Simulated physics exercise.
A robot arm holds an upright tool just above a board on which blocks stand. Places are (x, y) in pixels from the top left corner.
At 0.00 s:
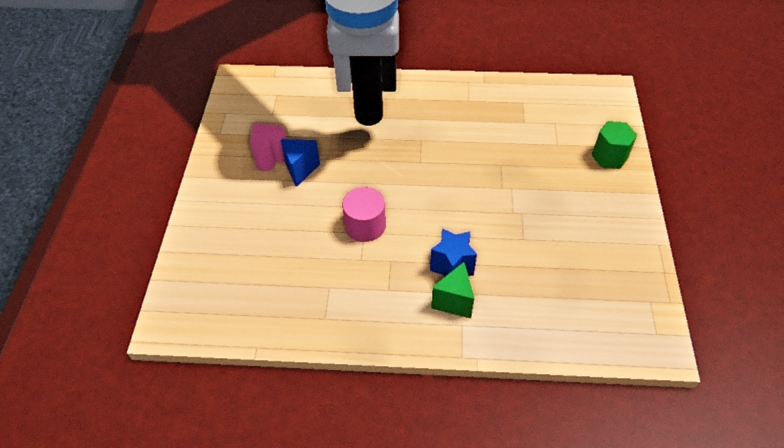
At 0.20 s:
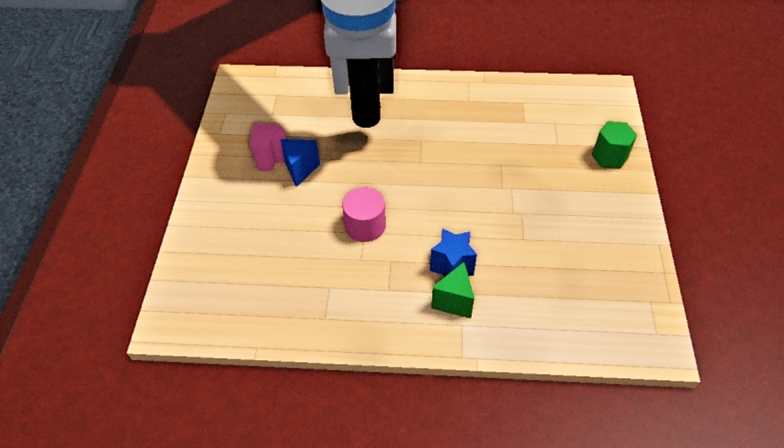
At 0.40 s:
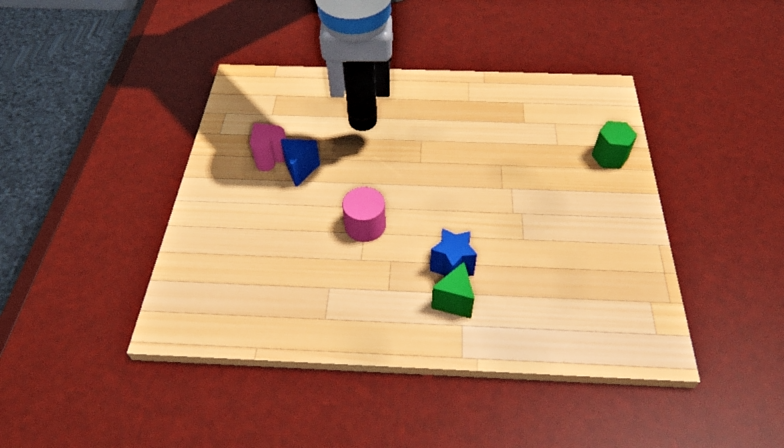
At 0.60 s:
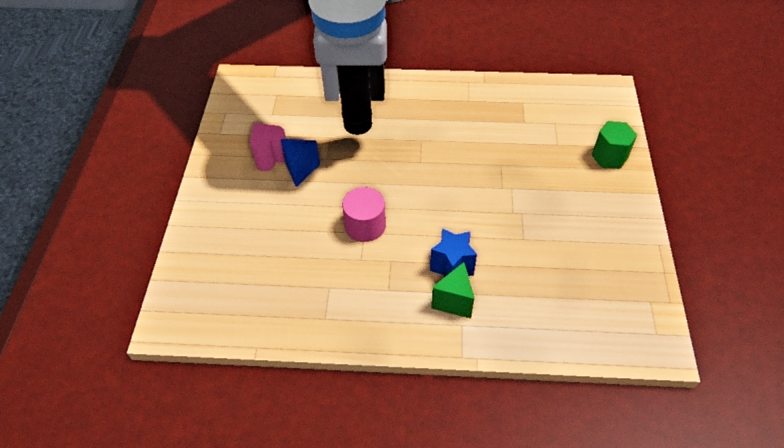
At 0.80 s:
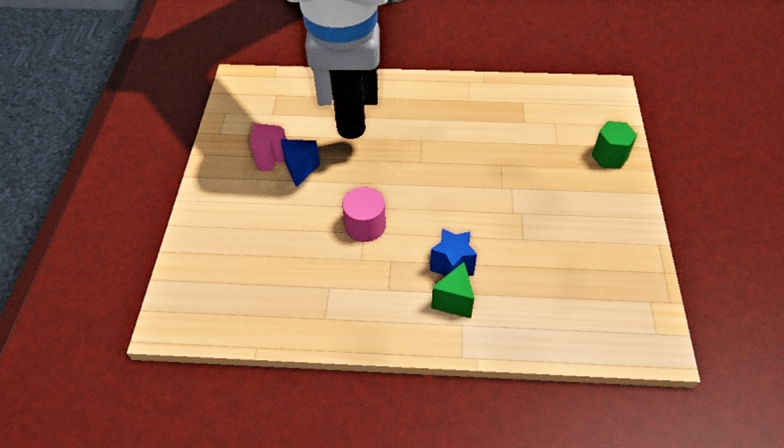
A light wooden board lies on a dark red surface, seen from above at an angle, with a robot arm reaching in from the top and holding a black upright tool over it. A pink block and a blue triangular block sit at upper left, a pink cylinder near the centre, a blue star above a green triangular block below, and a green hexagonal block at upper right. The tool drifts slightly left and downward while the blocks and the camera stay still.
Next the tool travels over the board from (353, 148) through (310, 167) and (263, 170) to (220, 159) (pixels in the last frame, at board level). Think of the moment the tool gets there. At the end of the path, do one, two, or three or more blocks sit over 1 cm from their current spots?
Blocks displaced: 2.
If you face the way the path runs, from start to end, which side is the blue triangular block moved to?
The left-hand side.
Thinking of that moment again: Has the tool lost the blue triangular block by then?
The answer is yes.
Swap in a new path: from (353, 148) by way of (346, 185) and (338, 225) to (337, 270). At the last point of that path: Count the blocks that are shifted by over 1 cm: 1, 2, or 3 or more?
Most likely one.
On the path given first. One third of the way, tool at (307, 149); blue triangular block at (279, 156), turned 25° clockwise.
Two thirds of the way, tool at (258, 152); pink heart block at (251, 127), turned 20° clockwise; blue triangular block at (253, 167).
At the end, tool at (214, 141); pink heart block at (240, 120), turned 70° clockwise; blue triangular block at (253, 167).
